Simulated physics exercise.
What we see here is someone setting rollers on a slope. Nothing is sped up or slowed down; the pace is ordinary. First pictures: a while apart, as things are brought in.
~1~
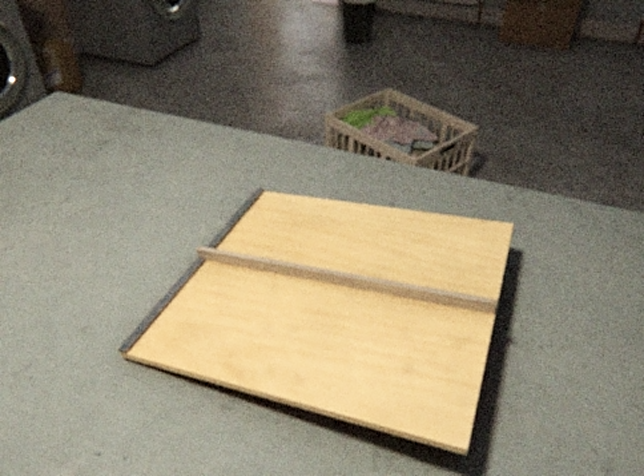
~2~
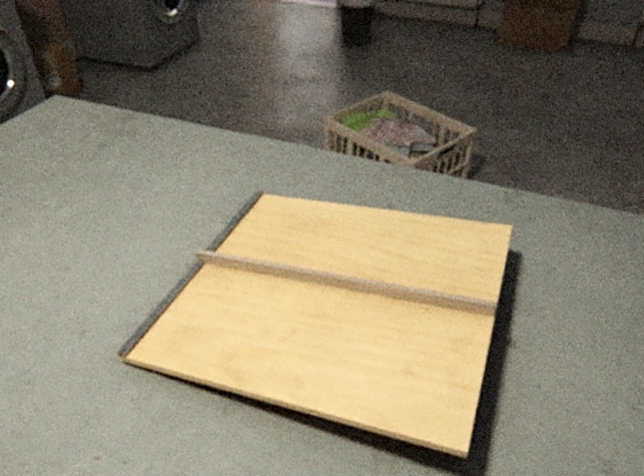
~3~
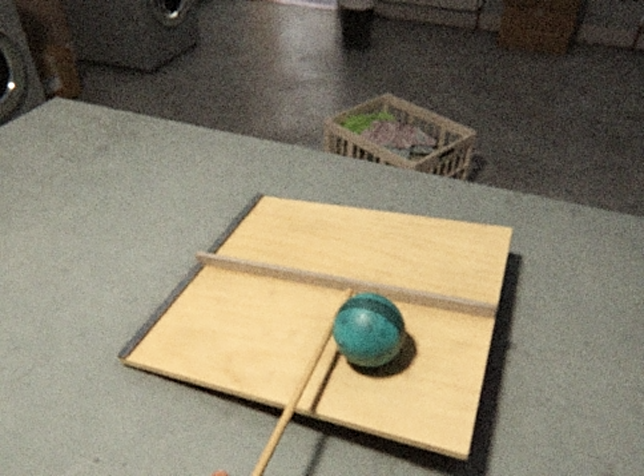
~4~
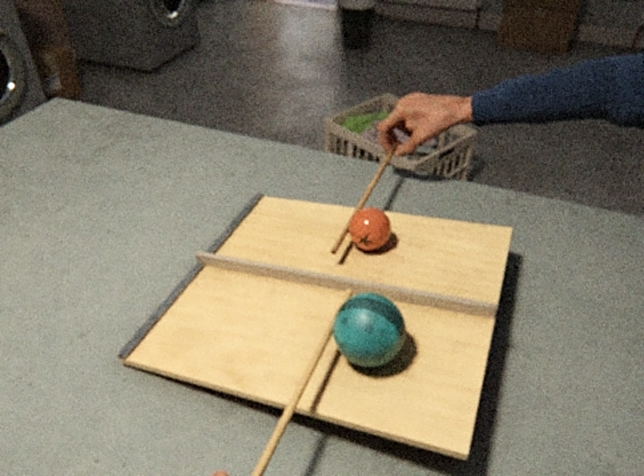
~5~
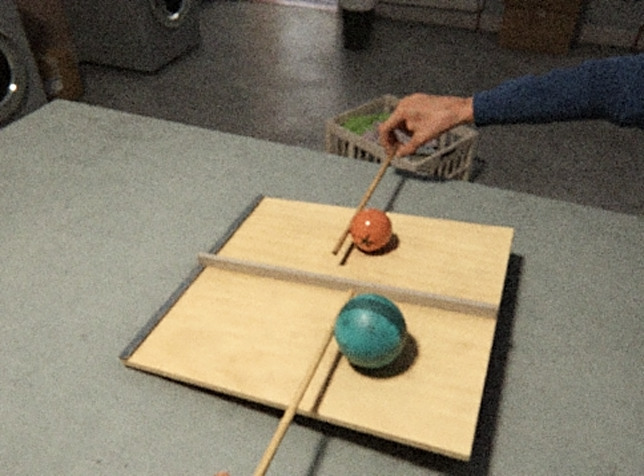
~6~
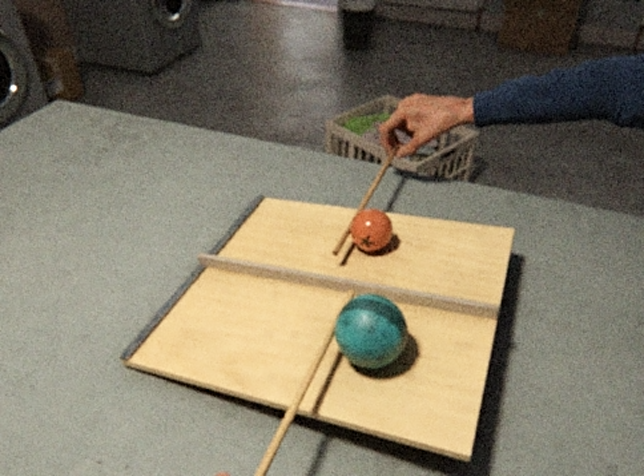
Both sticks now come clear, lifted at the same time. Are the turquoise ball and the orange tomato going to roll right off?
Outcome: The turquoise ball is not held; the orange tomato is not held.
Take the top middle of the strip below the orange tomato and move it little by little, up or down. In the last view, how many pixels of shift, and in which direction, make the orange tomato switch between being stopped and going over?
It takes a move of 4 pixels upwards.
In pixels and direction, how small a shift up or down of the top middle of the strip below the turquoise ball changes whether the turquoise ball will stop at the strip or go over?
It would take a shift of about 8 pixels, up.
Then, 0.58 s past the last view, turquoise ball rolling on the board near (286, 314); orange tomato rolling on the board near (307, 222).
Then, 1.00 s past the last view, turquoise ball off the board near (141, 285); orange tomato off the board near (203, 212).
Then, 1.36 s past the last view, turquoise ball off the board near (32, 255); orange tomato off the board near (128, 193).
Finally, the turquoise ball goes over the end; the orange tomato goes over the end.
